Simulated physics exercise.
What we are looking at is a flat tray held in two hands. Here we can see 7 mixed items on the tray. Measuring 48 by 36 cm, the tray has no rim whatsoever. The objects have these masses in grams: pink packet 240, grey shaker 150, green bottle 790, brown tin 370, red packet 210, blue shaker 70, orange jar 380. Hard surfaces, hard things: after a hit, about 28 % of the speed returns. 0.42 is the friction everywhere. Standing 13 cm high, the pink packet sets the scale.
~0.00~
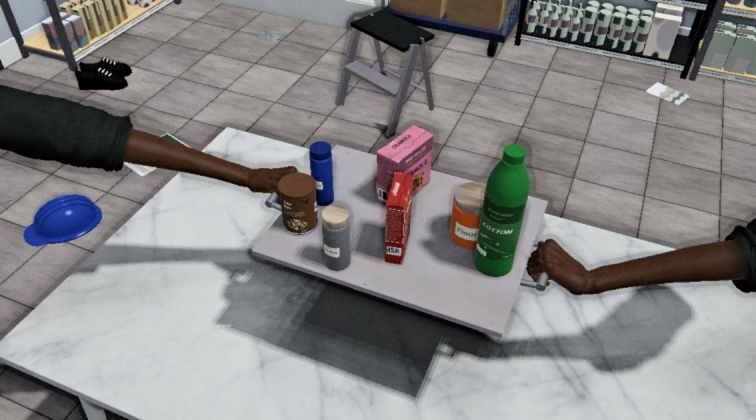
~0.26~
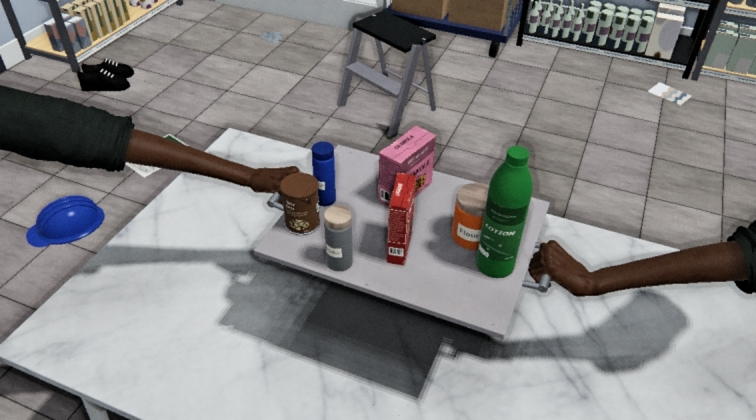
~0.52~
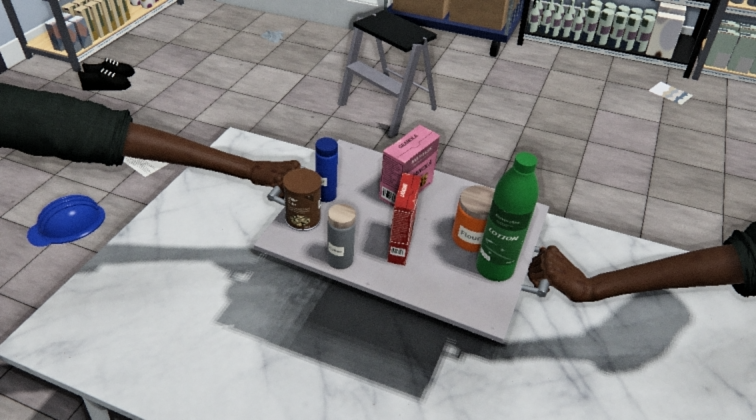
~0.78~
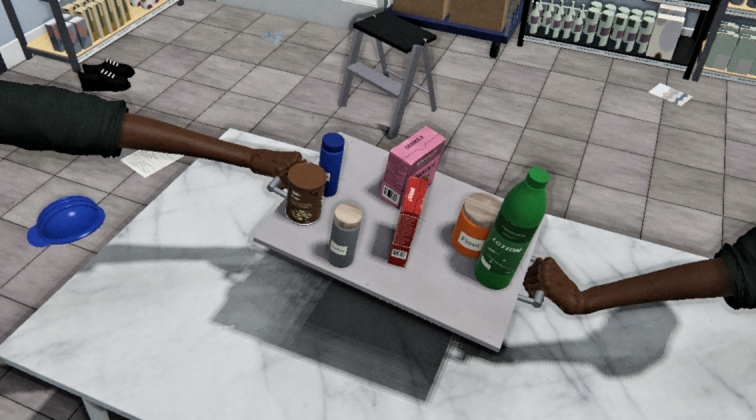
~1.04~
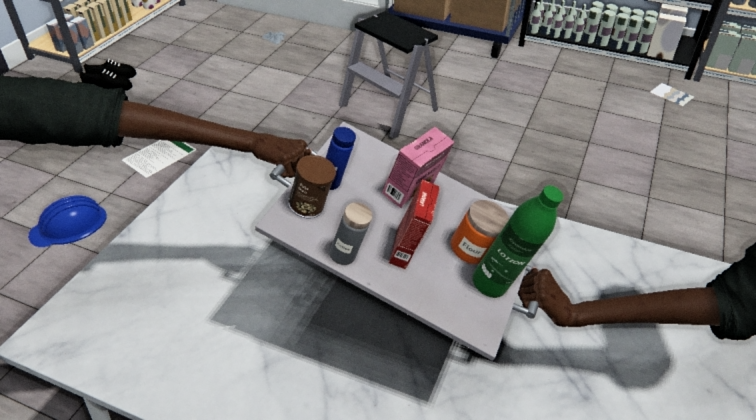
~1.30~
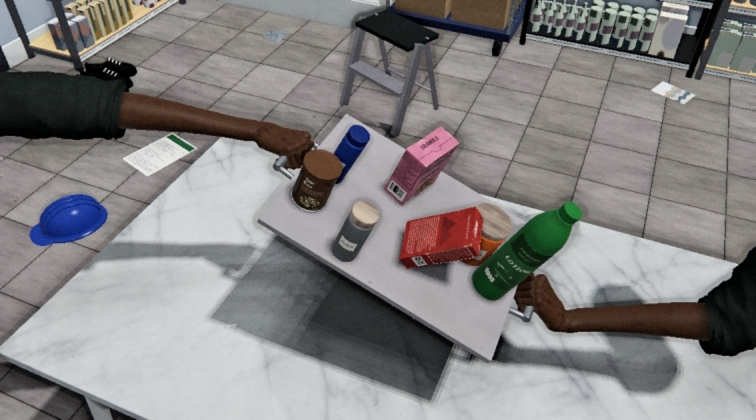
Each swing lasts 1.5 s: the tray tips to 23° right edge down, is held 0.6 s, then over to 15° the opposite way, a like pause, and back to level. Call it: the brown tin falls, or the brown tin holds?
It holds.
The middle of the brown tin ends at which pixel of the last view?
It stops at about (314, 207).
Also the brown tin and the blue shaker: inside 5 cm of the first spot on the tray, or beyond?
Here the brown tin is left in place, and the blue shaker moves off.
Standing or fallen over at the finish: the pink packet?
In the last frame the pink packet remains up.
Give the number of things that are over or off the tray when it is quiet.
Total count: 5.
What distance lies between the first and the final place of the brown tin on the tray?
The shift is close to 2 cm.
After 1.90 s, tray at 23°, right edge down; green bottle now off the tray; red packet on its side; blue shaker on its side.
After 2.80 s, tray at 11°, right edge down; grey shaker, red packet and orange jar now off the tray; brown tin slid 3 cm near (320, 197); blue shaker on its side.
After 5.00 s, tray at 8°, left edge down; brown tin slid 2 cm near (312, 216); blue shaker on its side; pink packet slid 4 cm.
By the end (6.7 s), off the tray and tipped over, grey shaker, green bottle and red packet; off the tray but upright, orange jar; tipped over on the tray, blue shaker; the other 2 in place, give or take 5 cm. Seen from the same camera at the end, brown tin near (314, 207).
